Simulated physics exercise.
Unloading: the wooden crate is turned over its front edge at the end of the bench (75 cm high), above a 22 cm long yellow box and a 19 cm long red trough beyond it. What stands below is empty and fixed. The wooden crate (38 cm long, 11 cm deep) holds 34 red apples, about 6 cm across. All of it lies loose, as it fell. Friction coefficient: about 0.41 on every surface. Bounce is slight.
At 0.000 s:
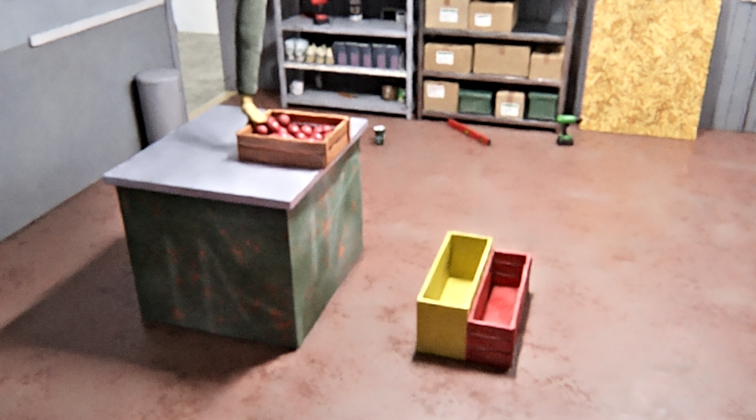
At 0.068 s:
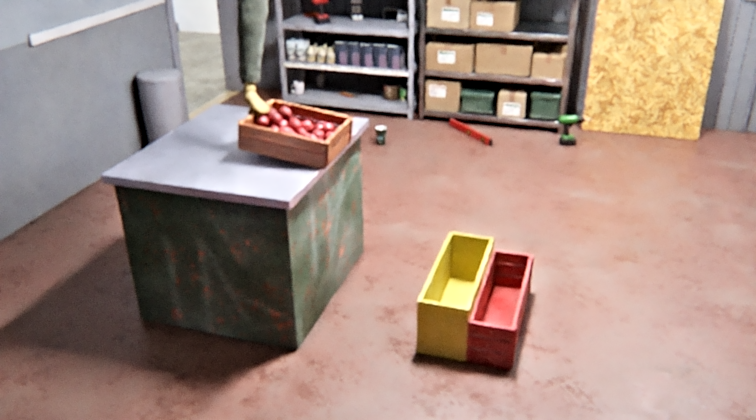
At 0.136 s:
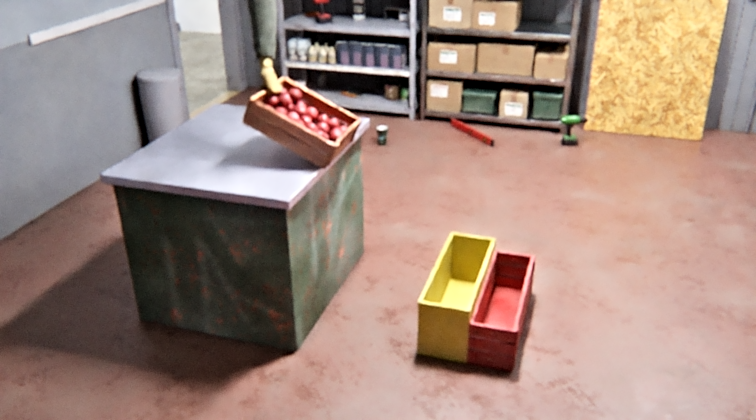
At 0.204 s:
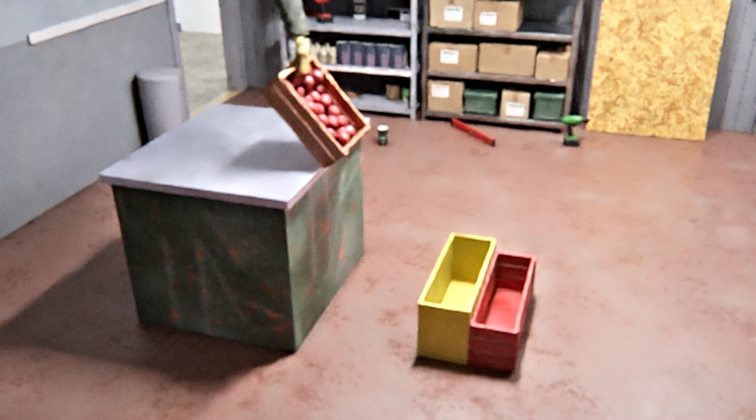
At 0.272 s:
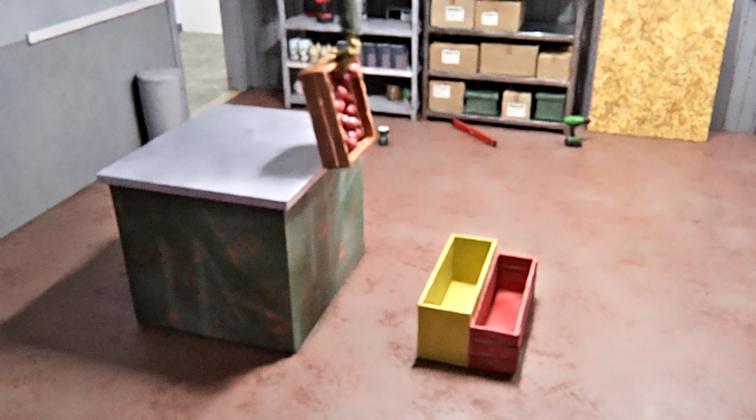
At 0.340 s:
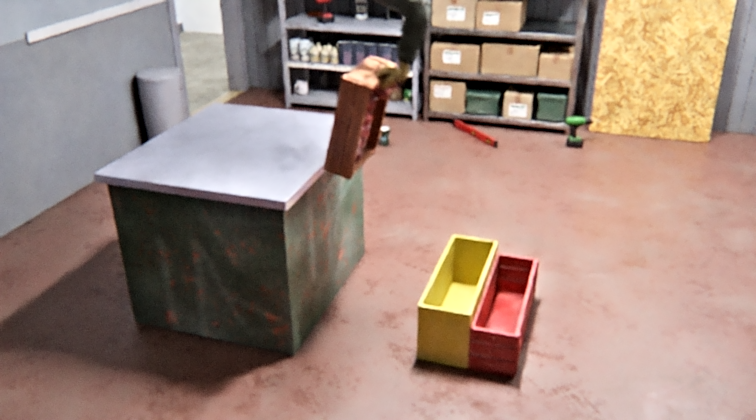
A wooden crate of loose red apples sits at the right end of a grey-topped, dark green bench in a workshop, seen from above. On the reddish floor to the right stand a long yellow box and a red trough, with shelves of cardboard boxes behind. A gripping hand or tool at the crate's far end lifts and swings it over steeply to the right, while the view barely shifts.
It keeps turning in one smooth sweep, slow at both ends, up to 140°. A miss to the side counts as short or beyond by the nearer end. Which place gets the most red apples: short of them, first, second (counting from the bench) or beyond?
The largest share lands on the ground, short of the two.
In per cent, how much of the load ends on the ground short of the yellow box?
Near 40 in a hundred.
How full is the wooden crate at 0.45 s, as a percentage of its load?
Roughly 20 per cent is still inside.
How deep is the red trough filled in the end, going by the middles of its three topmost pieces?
Roughly 4 cm.
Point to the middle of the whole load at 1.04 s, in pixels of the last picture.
At about (455, 316).
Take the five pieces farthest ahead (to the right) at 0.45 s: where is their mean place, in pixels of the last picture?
Near (441, 139).
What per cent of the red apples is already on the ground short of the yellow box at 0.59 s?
About 0 per cent.
After 0.45 s, tilt 135°; 7 still in the wooden crate and 27 in the air.
After 0.59 s, tilt 140°; 34 in the air.
After 0.79 s, tilt 140°; 7 in the yellow box, 6 in the red trough, 13 on the ground short of the yellow box and 8 in the air.
Outcome (at 1.04 s), 7 in the yellow box, 6 in the red trough, 14 on the ground short of the yellow box and 7 on the ground beyond the red trough.
